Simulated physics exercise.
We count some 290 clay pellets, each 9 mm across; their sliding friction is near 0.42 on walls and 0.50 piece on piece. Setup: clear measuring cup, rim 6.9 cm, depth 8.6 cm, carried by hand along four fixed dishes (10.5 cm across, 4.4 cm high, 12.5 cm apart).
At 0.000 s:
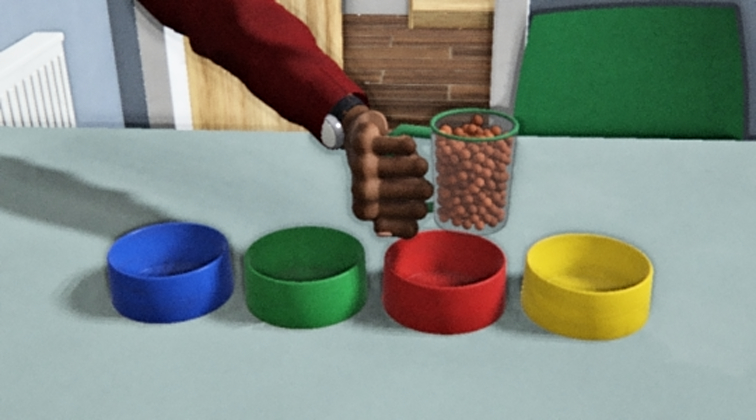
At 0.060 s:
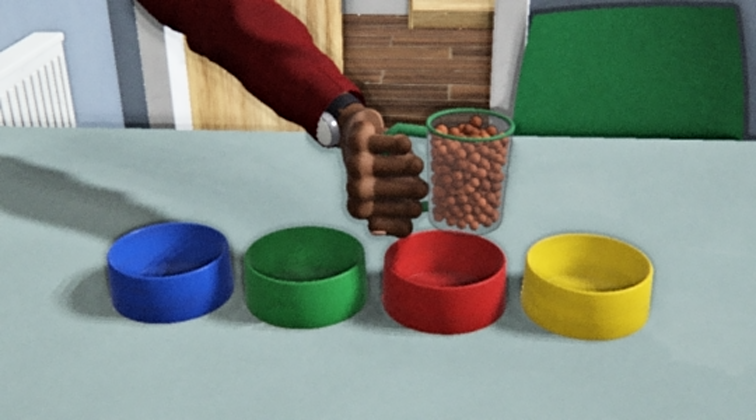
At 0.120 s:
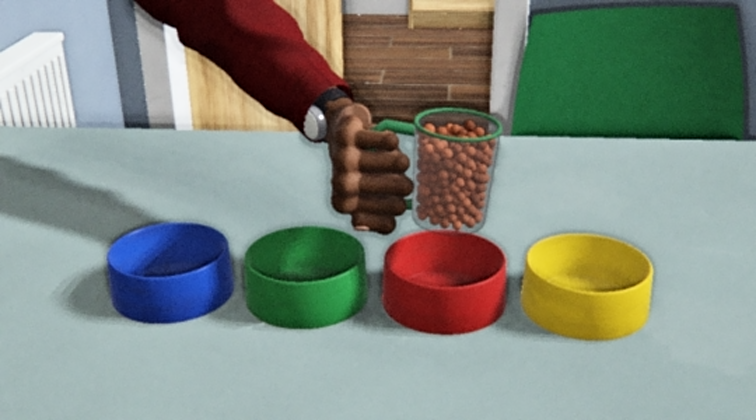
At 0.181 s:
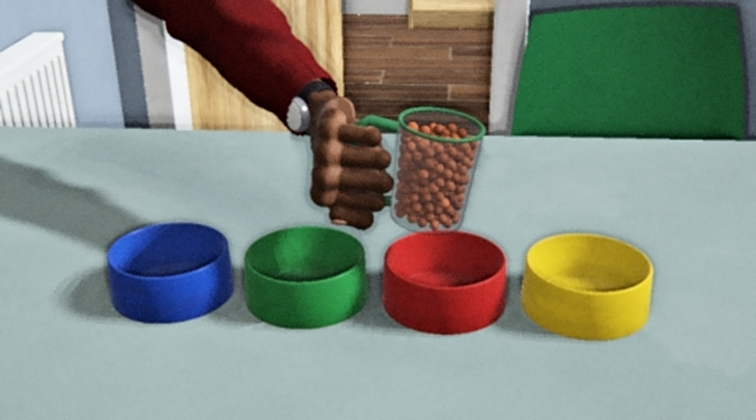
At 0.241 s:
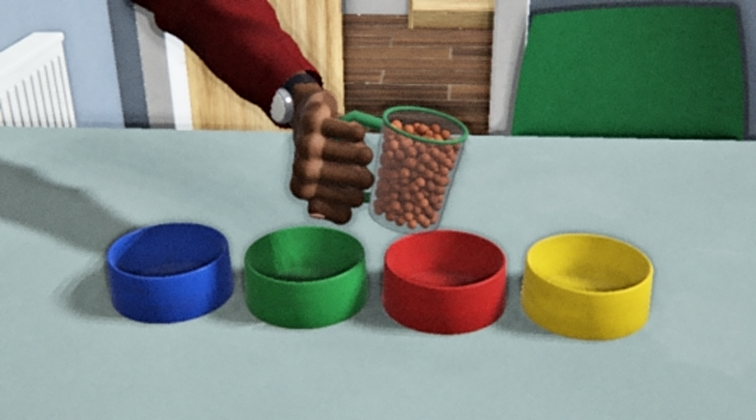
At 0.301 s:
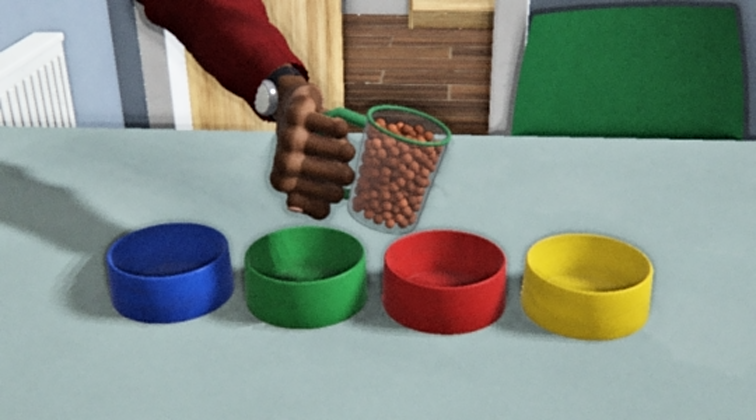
A hand in a dark red sleeve, with a watch at the wrist, moves a clear measuring cup of reddish-brown pellets a short way left above a pale table, tilting it slightly rightward. Below it, blue, green, red and yellow dishes sit in a row from left to right, unmoving. The steady camera looks slightly down, with a green chair, wooden panels and a white radiator behind.
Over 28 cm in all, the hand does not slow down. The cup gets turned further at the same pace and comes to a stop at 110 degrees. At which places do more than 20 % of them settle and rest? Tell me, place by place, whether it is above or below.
Red: Below the mark; blue: Above the mark; green: Below the mark; yellow: Below the mark; counter: Above the mark.
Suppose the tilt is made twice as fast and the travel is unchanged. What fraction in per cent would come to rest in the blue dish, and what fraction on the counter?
Result: Blue dish 40, counter 40.
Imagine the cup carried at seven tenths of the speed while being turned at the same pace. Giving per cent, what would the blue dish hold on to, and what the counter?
Blue: 40; counter: 50.
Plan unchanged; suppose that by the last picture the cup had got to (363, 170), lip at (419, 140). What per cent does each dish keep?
You'd end up with red at 0, blue at 40, green at 0 and yellow at 0.
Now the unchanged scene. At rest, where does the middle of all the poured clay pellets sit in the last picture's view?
Roughly (220, 282).
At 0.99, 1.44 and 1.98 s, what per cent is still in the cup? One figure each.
Around 100 per cent at the first moment, 95 at the second and 40 at the third.
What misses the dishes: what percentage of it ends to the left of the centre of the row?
100 per cent.
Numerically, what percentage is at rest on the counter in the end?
50 per cent.
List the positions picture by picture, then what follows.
The first frame shows cup at (472, 173), tilt 0 degrees, lip at (517, 126), moved 0.0 cm; middle of the pieces at (470, 178); yellow dish at (588, 263); red dish at (445, 258); green dish at (305, 254); blue dish at (168, 249).
The second frame shows cup at (467, 173), tilt 1 degrees, lip at (513, 126), moved 0.4 cm; middle of the pieces at (465, 178).
The third frame shows cup at (453, 173), tilt 4 degrees, lip at (500, 128), moved 1.6 cm; middle of the pieces at (450, 178).
The fourth frame shows cup at (434, 172), tilt 8 degrees, lip at (483, 131), moved 3.2 cm; middle of the pieces at (430, 177).
The fifth frame shows cup at (414, 172), tilt 12 degrees, lip at (466, 134), moved 4.9 cm; middle of the pieces at (411, 176).
The sixth frame shows cup at (395, 171), tilt 16 degrees, lip at (450, 137), moved 6.5 cm; middle of the pieces at (392, 176); yellow dish at (588, 263); red dish at (445, 258); green dish at (305, 254); blue dish at (168, 249). The cup turns about 65 degrees a second and travels 27 cm a second.
Then, at 0.99 s, tilt 60 degrees; cup holds 100 %.
After 1.44 s, tilt 89 degrees; cup holds 95 %.
Then, at 1.98 s, tilt 110 degrees; cup holds 40 %, blue 25 %.
At rest (3.1 s), red 0 %, blue 45 %, green 5 %, yellow 0 %, counter 50 %.
